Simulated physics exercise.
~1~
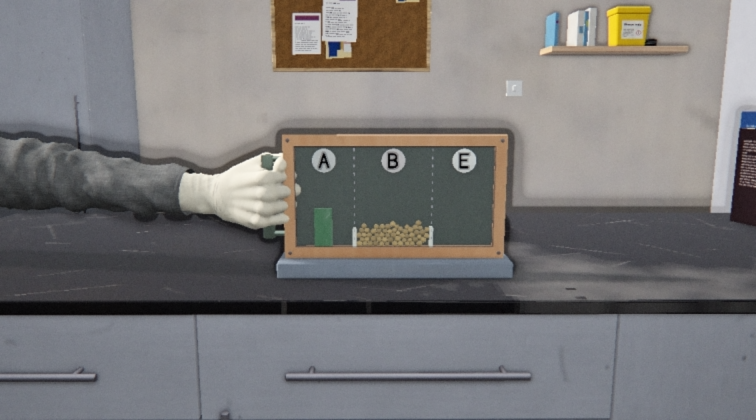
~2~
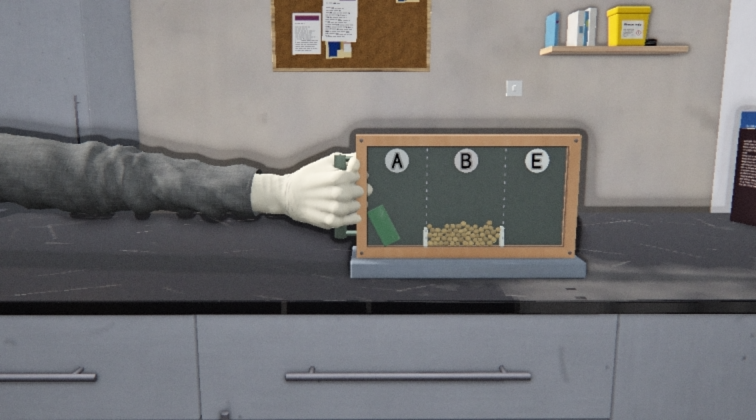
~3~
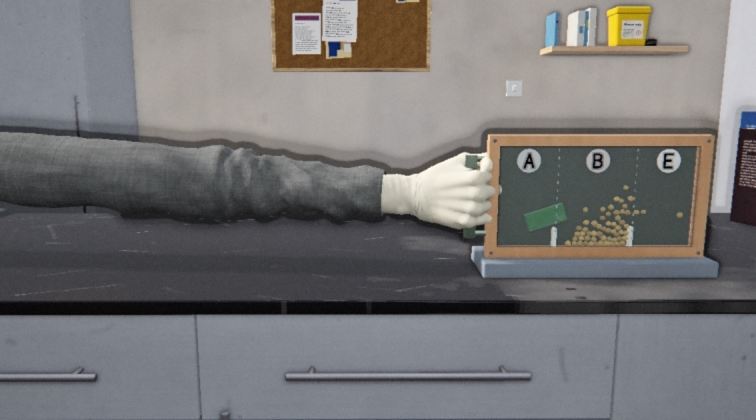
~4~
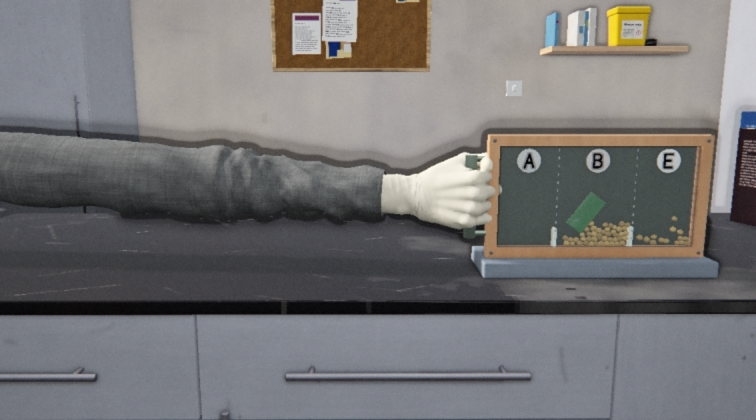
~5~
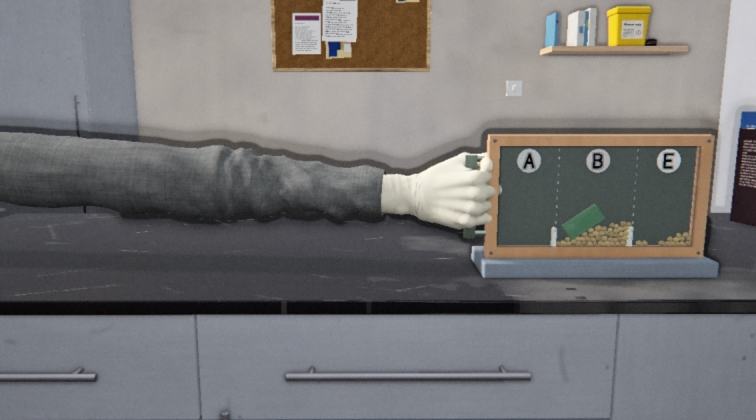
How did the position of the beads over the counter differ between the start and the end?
At the start the beads sat near the middle of the view, and by the end the bulk of them lay well to the right, at about the same height.
